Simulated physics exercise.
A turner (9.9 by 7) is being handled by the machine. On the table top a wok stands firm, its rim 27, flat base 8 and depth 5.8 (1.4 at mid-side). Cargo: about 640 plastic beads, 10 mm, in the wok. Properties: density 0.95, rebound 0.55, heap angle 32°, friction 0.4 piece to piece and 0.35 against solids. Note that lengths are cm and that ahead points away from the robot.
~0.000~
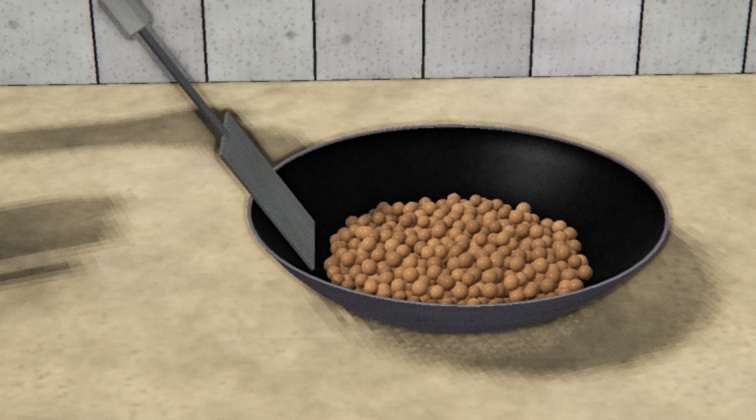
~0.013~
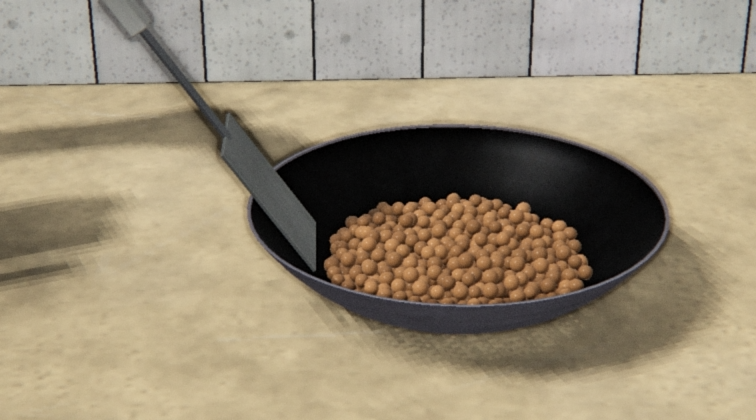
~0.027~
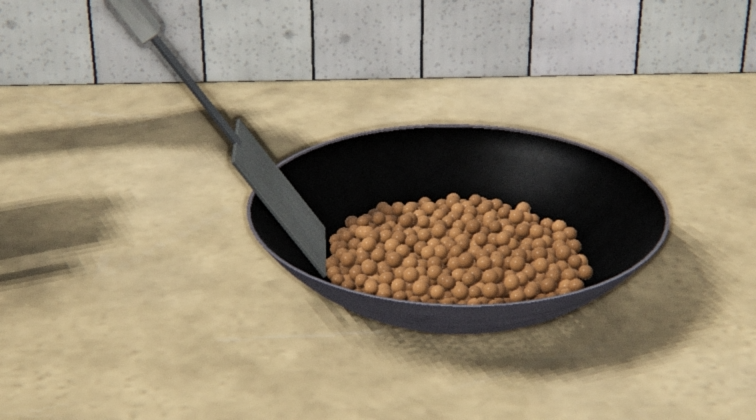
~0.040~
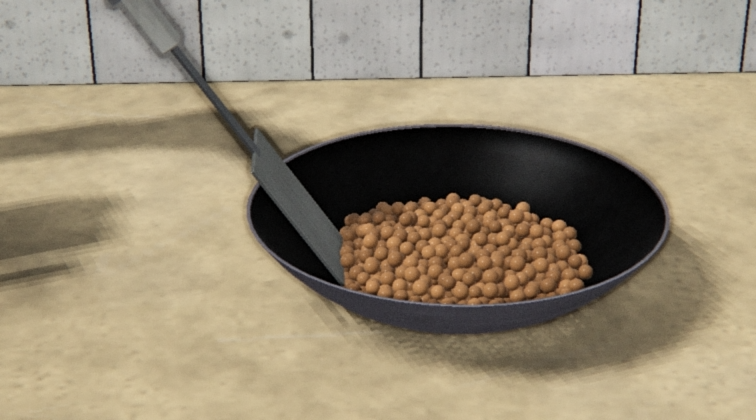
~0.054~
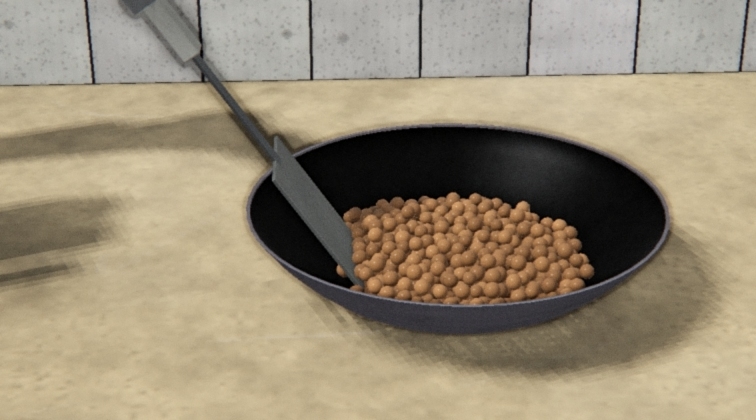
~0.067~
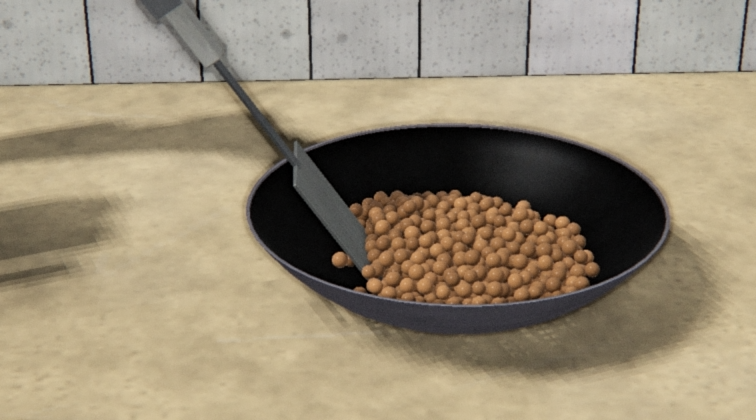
On a sandy-coloured table top before a tiled wall, a grey turner starts nearly still at the left inside of a dark wok, then slides right into a heap of small brown beads, nudging the nearest ones aside.
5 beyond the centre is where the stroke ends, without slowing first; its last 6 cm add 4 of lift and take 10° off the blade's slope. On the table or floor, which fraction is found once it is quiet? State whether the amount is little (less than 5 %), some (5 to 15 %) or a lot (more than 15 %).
The amount is some, 5 to 15 %.
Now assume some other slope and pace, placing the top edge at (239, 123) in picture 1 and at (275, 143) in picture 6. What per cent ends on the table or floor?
Roughly 0 %.
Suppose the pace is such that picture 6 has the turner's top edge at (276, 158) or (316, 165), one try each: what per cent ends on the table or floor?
Respectively, around 0 and 15 per cent.
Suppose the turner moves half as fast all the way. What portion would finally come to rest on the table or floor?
The share on the table or floor would be about 0 percent.
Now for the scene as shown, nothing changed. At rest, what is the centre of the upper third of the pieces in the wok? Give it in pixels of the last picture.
The centre sits close to (566, 242).
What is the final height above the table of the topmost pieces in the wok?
5.5 cm.
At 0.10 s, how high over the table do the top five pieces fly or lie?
Height: Some 5 cm.
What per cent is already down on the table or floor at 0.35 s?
It is near 6 percent.
After 0.10 s, sloping 56°, highest piece 6 above the table; 641 in the wok.
After 0.13 s, sloping 52°, highest piece 7 above the table; 641 in the wok.
After 0.35 s, sloping 46°, highest piece 7 above the table; 589 in the wok, 41 on the table or floor, 11 on the blade or in flight.
After 1.40 s, sloping 46°, highest piece 6 above the table; 589 in the wok, 52 on the table or floor.
In the end, 589 in the wok, 52 on the table or floor. That is 8 % on the table or floor.
